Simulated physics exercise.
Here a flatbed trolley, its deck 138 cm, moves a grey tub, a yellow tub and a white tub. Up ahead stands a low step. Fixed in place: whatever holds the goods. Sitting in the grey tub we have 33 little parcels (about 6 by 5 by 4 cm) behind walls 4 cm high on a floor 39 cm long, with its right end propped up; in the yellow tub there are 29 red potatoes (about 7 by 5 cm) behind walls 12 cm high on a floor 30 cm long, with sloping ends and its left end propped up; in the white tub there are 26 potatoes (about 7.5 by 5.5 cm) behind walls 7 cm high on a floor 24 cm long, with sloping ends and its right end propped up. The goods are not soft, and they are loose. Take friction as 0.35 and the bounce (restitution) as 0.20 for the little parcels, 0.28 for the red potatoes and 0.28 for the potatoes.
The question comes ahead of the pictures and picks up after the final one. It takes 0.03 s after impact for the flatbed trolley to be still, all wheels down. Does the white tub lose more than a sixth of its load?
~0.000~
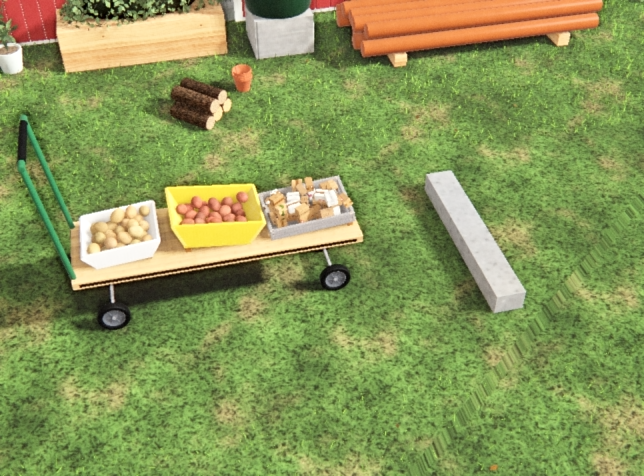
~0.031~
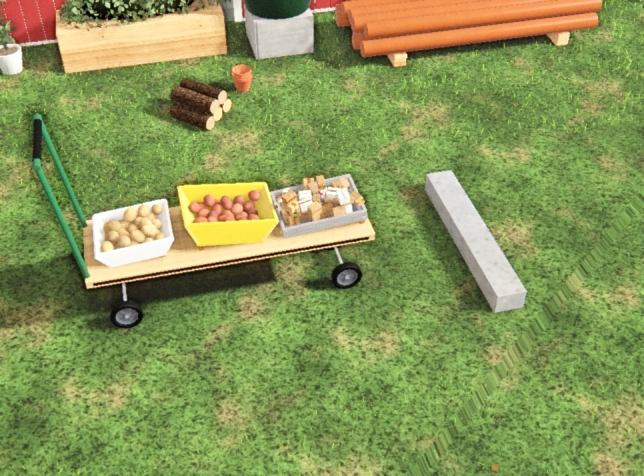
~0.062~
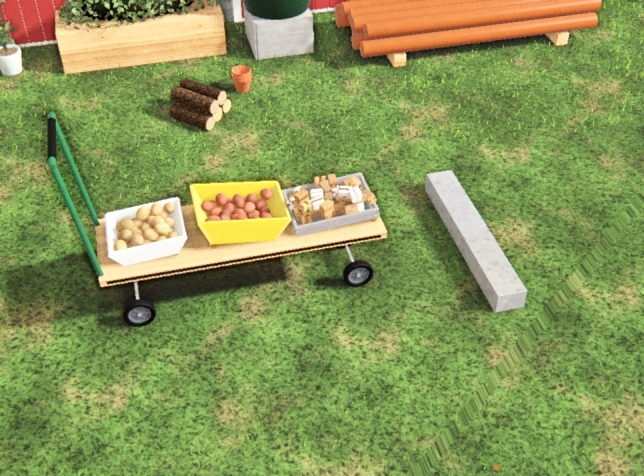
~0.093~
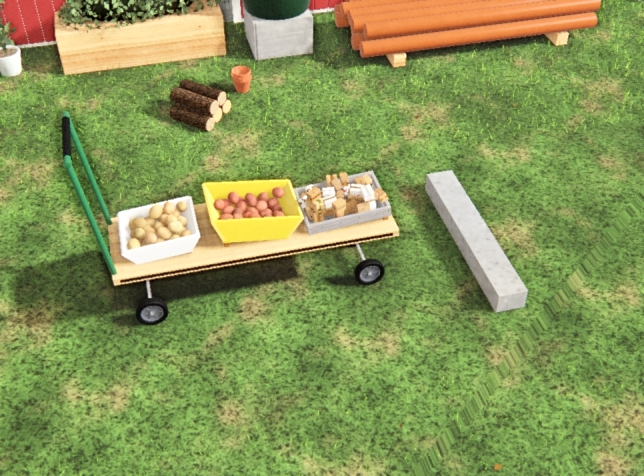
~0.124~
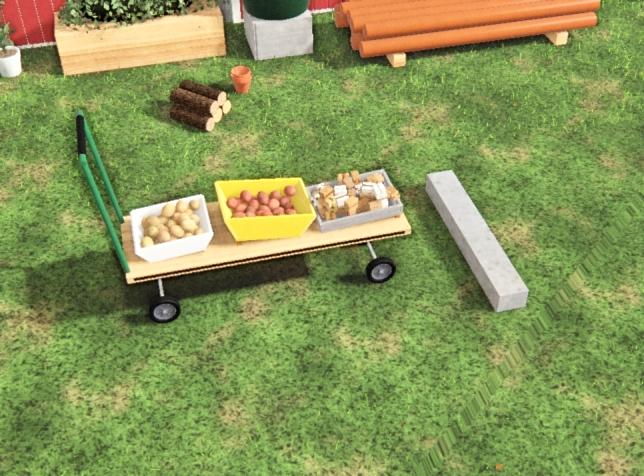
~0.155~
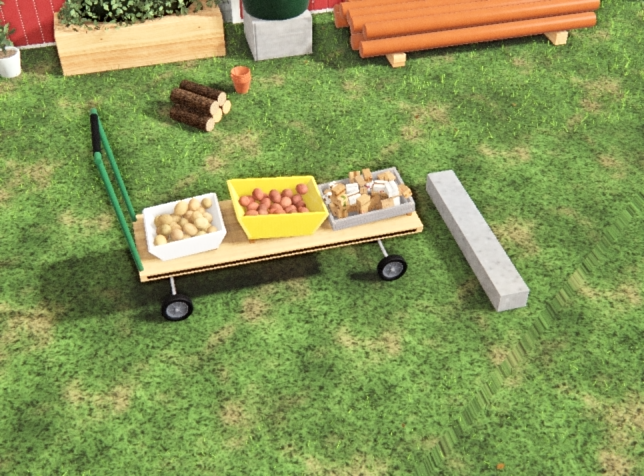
No, it is going to lose a smaller share than a sixth.
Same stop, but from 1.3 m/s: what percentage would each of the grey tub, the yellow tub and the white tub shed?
Grey tub 20 %, yellow tub 0 %, white tub 0 %.
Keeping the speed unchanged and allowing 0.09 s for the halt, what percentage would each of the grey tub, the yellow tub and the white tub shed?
In that case grey tub 20, yellow tub 0 and white tub 0 per cent.
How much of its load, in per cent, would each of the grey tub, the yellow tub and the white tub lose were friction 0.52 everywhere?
Grey tub 20%, yellow tub 0%, white tub 0%.
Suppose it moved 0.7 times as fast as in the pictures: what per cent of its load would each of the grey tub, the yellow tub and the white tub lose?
Then the grey tub sheds 10 per cent, the yellow tub 0 per cent, and the white tub 0 per cent.
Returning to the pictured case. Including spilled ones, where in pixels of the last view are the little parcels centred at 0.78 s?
Middle: About (448, 183) px.
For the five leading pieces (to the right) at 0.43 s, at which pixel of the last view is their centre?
I'd say near (483, 175).
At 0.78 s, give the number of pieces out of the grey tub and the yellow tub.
Estimated count: Grey tub around 6, yellow tub around 0.
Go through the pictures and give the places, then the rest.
In the first frame (each is followed by its nearest rim corner in this view; the camera moves round a little), white tub, (83, 257); grey tub, (273, 231); 65 cm short of the stop; none out.
The second frame shows white tub, (97, 255); grey tub, (285, 229); 59 cm short of the stop.
The third frame shows white tub, (110, 254); grey tub, (298, 227); 53 cm short of the stop.
The fourth frame shows white tub, (124, 252); grey tub, (310, 225); 48 cm short of the stop.
The fifth frame shows white tub, (137, 251); grey tub, (322, 223); 42 cm short of the stop.
The sixth frame shows white tub, (150, 249); grey tub, (335, 221); 36 cm short of the stop; none out.
After 0.33 s, the wheels strike.
After 0.43 s, grey tub 29 in, 4 out, yellow tub 29 in, 0 out and white tub 26 in, 0 out.
After 0.55 s, grey tub 29 in, 4 out, yellow tub 29 in, 0 out and white tub 25 in, 1 out.
After 0.78 s, grey tub 27 in, 6 out, yellow tub 29 in, 0 out and white tub 25 in, 1 out.
Outcome (at 1.28 s), grey tub 27 in, 6 out, yellow tub 29 in, 0 out and white tub 25 in, 1 out. Asked share, 1 of 26, 4 per cent.
